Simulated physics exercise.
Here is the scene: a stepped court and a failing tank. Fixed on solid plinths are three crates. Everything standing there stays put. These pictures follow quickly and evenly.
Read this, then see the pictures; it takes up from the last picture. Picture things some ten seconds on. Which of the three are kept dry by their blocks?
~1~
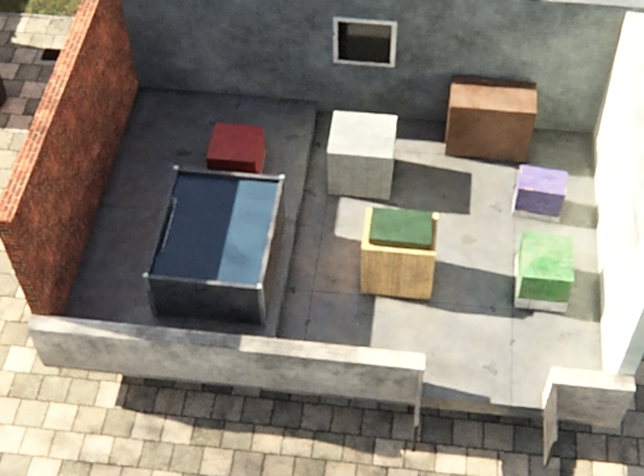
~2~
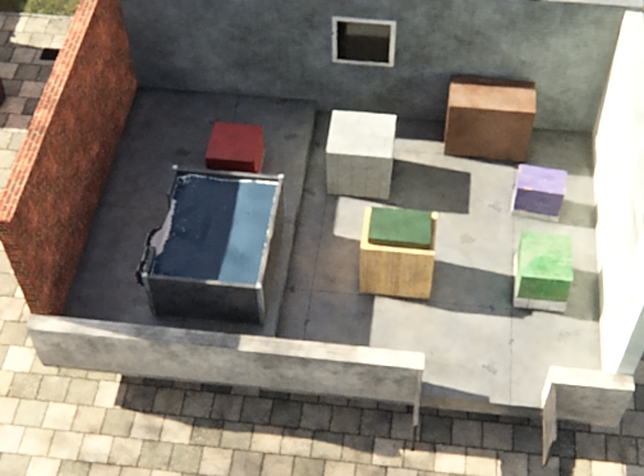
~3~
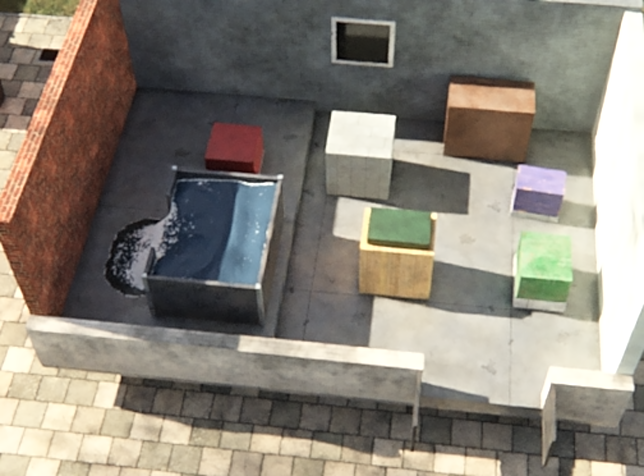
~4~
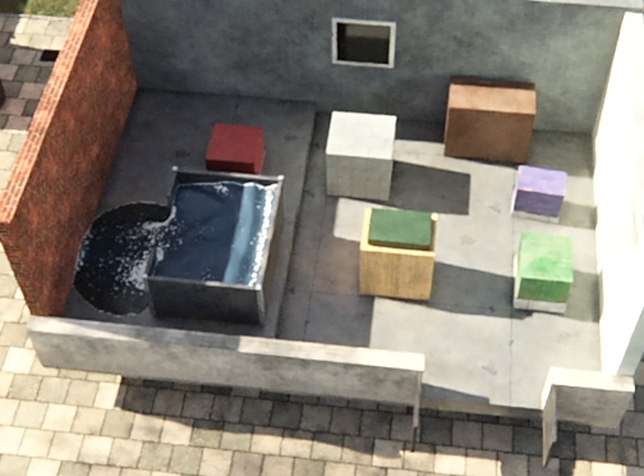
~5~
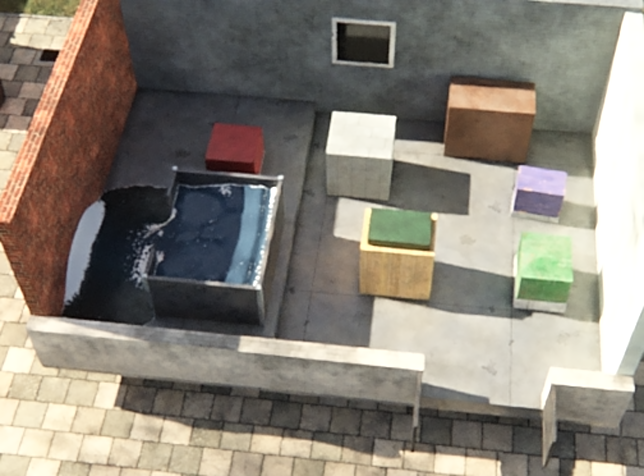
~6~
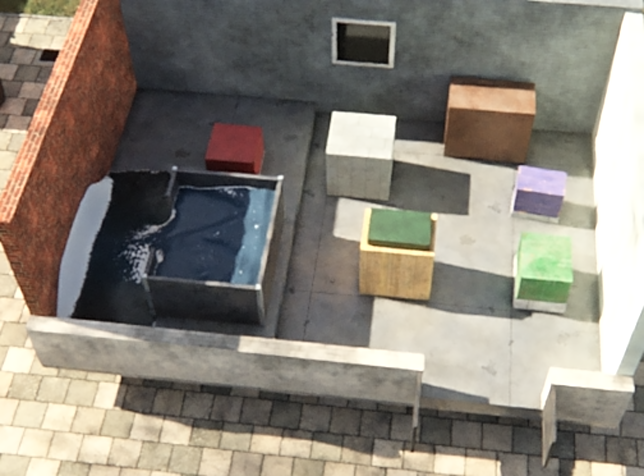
In the end the blue crate is unaffected by the water; the green crate is unaffected by the water; the red crate is affected by the water.
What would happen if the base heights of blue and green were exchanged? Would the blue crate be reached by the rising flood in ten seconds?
Blue: Untouched.
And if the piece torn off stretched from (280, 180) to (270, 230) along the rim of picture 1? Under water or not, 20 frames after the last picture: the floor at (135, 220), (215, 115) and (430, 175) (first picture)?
Spared; spared; drenched.
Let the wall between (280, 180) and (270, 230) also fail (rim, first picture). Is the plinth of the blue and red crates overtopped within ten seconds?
My reading: The blue crate takes water, the red crate remains dry.
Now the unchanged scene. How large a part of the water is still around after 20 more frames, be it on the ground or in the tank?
Some 100 per cent has not gone.
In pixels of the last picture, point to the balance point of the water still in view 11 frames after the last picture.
Near pixel (175, 247).
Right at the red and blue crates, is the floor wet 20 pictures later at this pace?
Checking each: Red crate affirmative; blue crate negative.
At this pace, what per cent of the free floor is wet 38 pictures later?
Some 85 per cent.
A moment on, water covers 20 % of the floor; the blue crate not reached, the green crate not reached, the red crate not reached.
Next, water covers 30 % of the floor; the blue crate not reached, the green crate not reached, the red crate water round its plinth.
Then, water covers 55 % of the floor; the blue crate not reached, the green crate water round its plinth, the red crate water round its plinth.
Later, water covers 85 % of the floor; the blue crate water round its plinth, the green crate water round its plinth, the red crate water round its plinth.
In the end, water covers 100 % of the floor; the blue crate stayed above the water, the green crate stayed above the water, the red crate was topped.
